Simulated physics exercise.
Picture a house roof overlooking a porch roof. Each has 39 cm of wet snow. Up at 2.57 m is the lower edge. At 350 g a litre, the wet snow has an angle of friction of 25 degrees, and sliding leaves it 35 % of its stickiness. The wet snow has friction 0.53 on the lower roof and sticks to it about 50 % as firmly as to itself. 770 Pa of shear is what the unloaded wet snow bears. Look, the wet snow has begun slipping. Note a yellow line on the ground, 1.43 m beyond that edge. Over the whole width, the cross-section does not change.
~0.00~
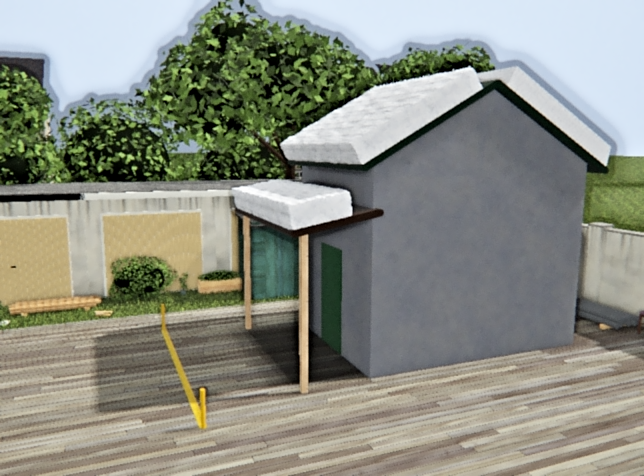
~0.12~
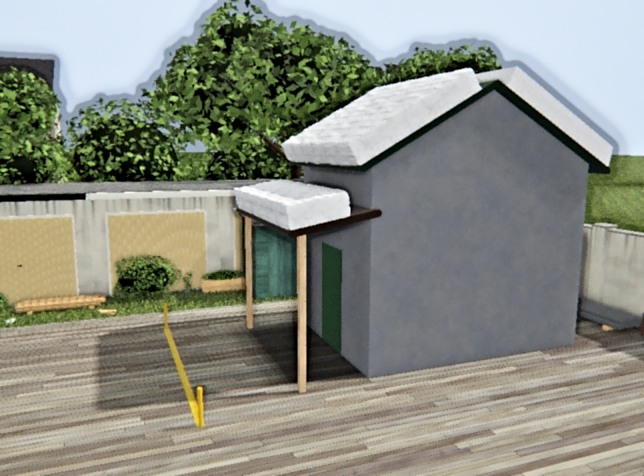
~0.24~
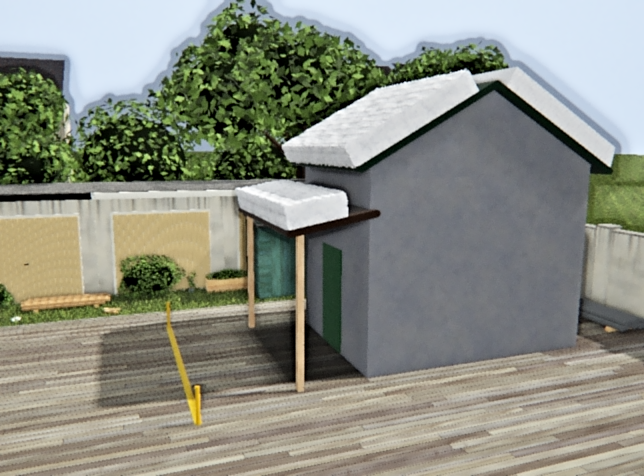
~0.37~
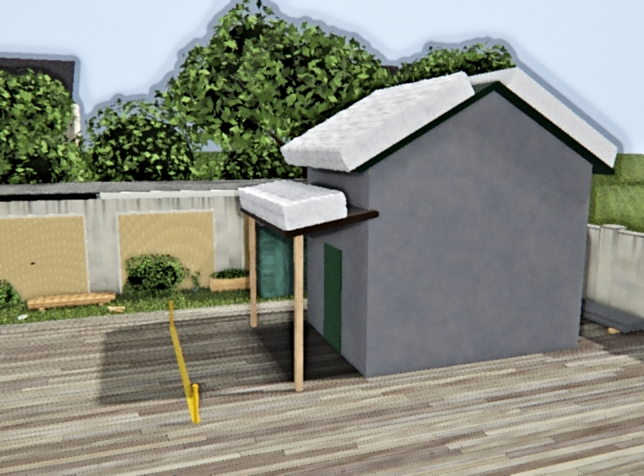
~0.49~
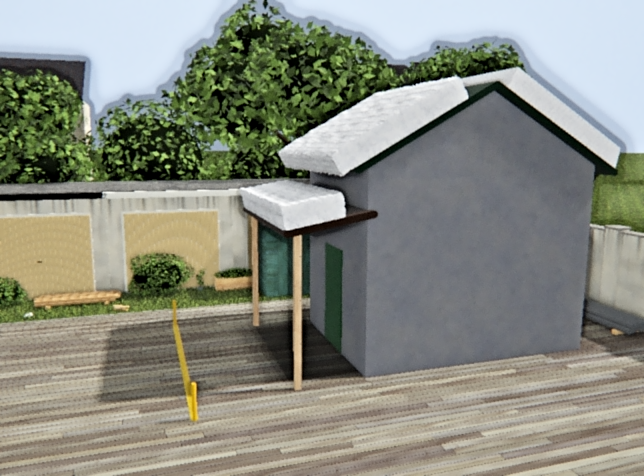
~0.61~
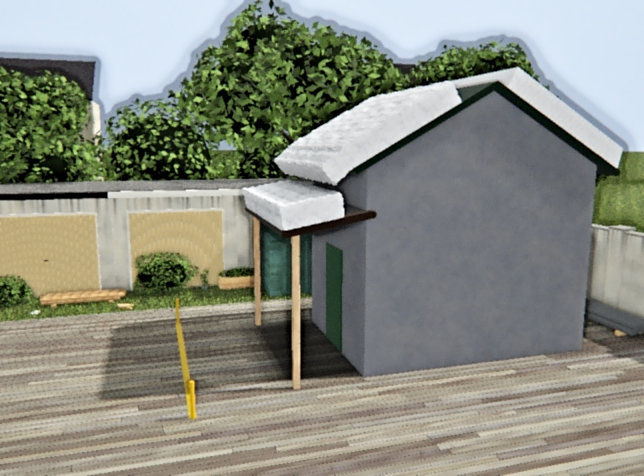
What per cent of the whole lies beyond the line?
Roughly 36 %.
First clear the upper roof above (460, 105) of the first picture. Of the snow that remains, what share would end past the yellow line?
Then around 25 percent.
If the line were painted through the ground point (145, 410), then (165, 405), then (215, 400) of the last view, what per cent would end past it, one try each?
I'd guess near 18 %, then near 25 %, and near 50 % on the last try.
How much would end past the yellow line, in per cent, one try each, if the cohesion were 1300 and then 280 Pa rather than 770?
Respectively 25 % and 45 %.
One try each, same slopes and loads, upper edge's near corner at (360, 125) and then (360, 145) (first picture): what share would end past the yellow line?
First try 45 %, second try 45 %.
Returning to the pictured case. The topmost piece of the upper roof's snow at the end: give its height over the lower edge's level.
I'd put it at around 0.5 m up.
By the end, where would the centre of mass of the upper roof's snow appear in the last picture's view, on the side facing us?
You'll find it around (190, 377).
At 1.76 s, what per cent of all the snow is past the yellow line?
Close to 0 per cent.
After 1.14 s, none is below the lower edge and 0 % is past the line.
After 1.76 s, 22 % is below the lower edge and 0 % is past the line.
After 2.38 s, 64 % is below the lower edge and 19 % is past the line.
After 3.00 s, 79 % is below the lower edge and 36 % is past the line.
After 3.70 s, at the end, 79 % is below the lower edge and 36 % is past the line.
